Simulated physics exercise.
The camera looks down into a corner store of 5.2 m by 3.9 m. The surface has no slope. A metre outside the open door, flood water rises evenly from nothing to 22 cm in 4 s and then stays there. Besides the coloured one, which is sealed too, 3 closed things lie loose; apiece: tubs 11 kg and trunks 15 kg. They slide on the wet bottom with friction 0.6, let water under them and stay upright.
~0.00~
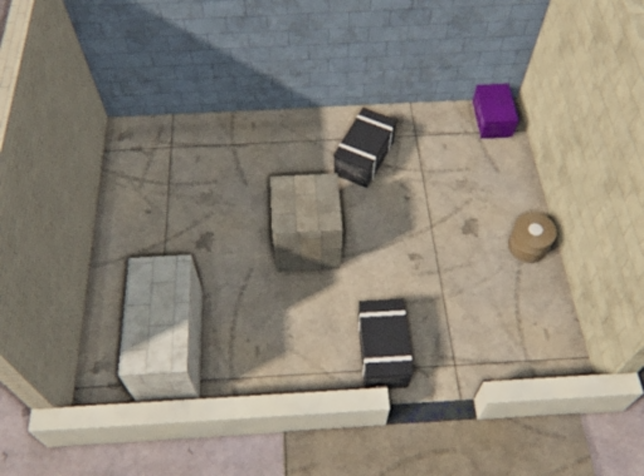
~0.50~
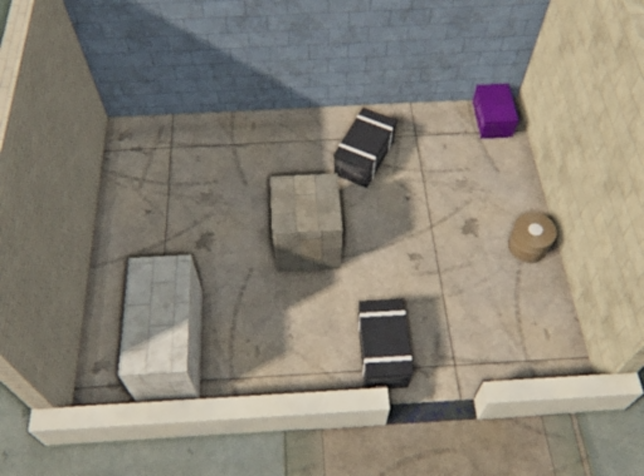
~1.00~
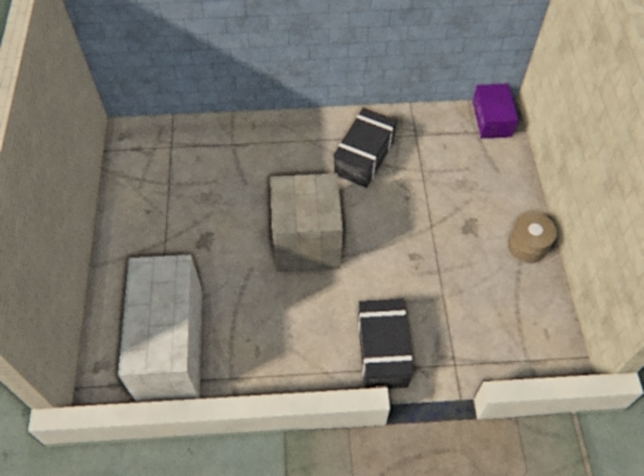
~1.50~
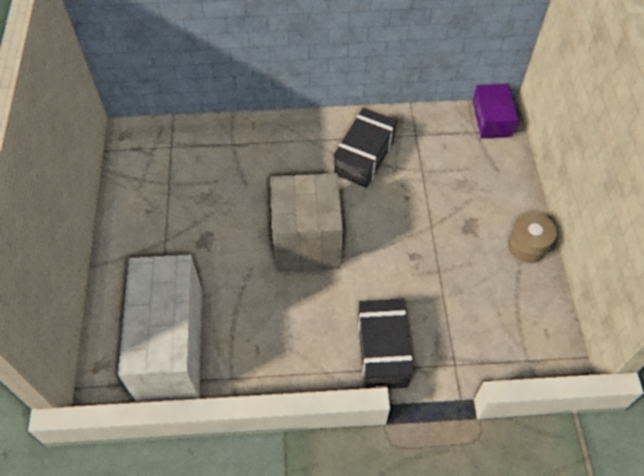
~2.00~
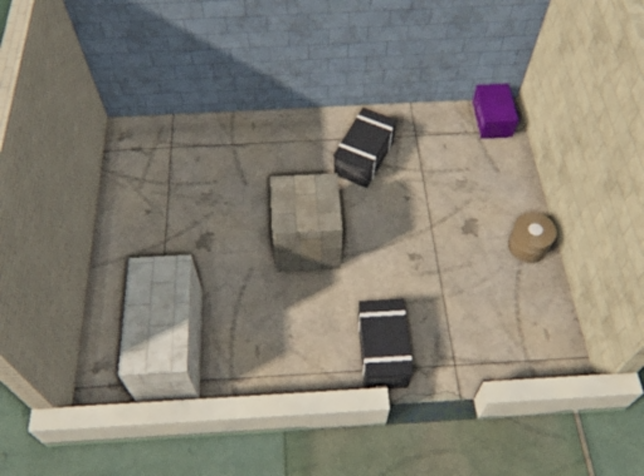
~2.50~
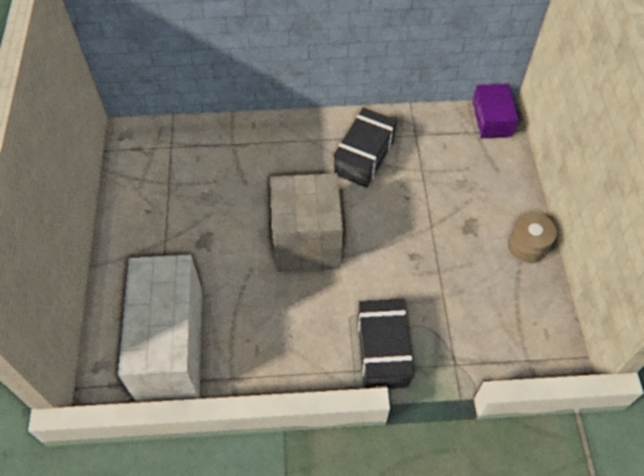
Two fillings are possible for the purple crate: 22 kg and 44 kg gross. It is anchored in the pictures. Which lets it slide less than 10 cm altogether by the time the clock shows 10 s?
For it, only the higher weight holds it.
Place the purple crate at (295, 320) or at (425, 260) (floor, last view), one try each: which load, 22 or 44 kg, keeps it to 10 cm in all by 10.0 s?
In turn: Either load holds; the smaller is enough.
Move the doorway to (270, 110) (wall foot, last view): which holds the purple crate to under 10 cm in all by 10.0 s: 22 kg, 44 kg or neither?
In that case the lower weight is enough.
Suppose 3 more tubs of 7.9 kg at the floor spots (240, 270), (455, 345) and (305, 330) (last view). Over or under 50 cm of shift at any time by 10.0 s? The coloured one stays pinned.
In turn: Short of it, over, less.
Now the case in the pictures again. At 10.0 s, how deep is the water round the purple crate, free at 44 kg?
Roughly 11 cm.
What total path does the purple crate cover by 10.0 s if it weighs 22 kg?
Some 100 cm in all.
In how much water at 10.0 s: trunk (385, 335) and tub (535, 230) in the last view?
About 4 and 8 cm.
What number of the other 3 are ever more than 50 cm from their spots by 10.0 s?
That makes 2.
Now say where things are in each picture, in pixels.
The purple crate at (497, 102) rests on the ground; 0.0 m2 under water; 0 of 4 have shifted, in the first frame.
The purple crate at (497, 102) rests on the ground; 0.0 m2 under water; 0 of 4 have shifted, in the second frame.
The purple crate at (497, 102) rests on the ground; 0.0 m2 under water; 0 of 4 have shifted, in the third frame.
The purple crate at (497, 102), on the bottom; water covers 0.0 m2; 0 of 4 have shifted, in the fourth frame.
The purple crate at (497, 102) rests on the ground; water covers 0.0 m2; 0 of 4 have shifted, in the fifth frame.
The purple crate at (497, 102), on the bottom; water covers 0.4 m2; 0 of 4 have shifted, in the sixth frame.
After 3.5 s the purple crate would be 0 cm from its start with 22 kg and 0 cm from its start with 44 kg; 0 cm of water round it then.
After 4.5 s the purple crate would be 0 cm from its start with 22 kg and 0 cm from its start with 44 kg; 0 cm of water round it then.
After 7.0 s the purple crate would be 11 cm from its start with 22 kg and 0 cm from its start with 44 kg; 11 cm of water round it then.
After 10.0 s the purple crate would be 81 cm from its start with 22 kg and 0 cm from its start with 44 kg; 11 cm of water round it then.
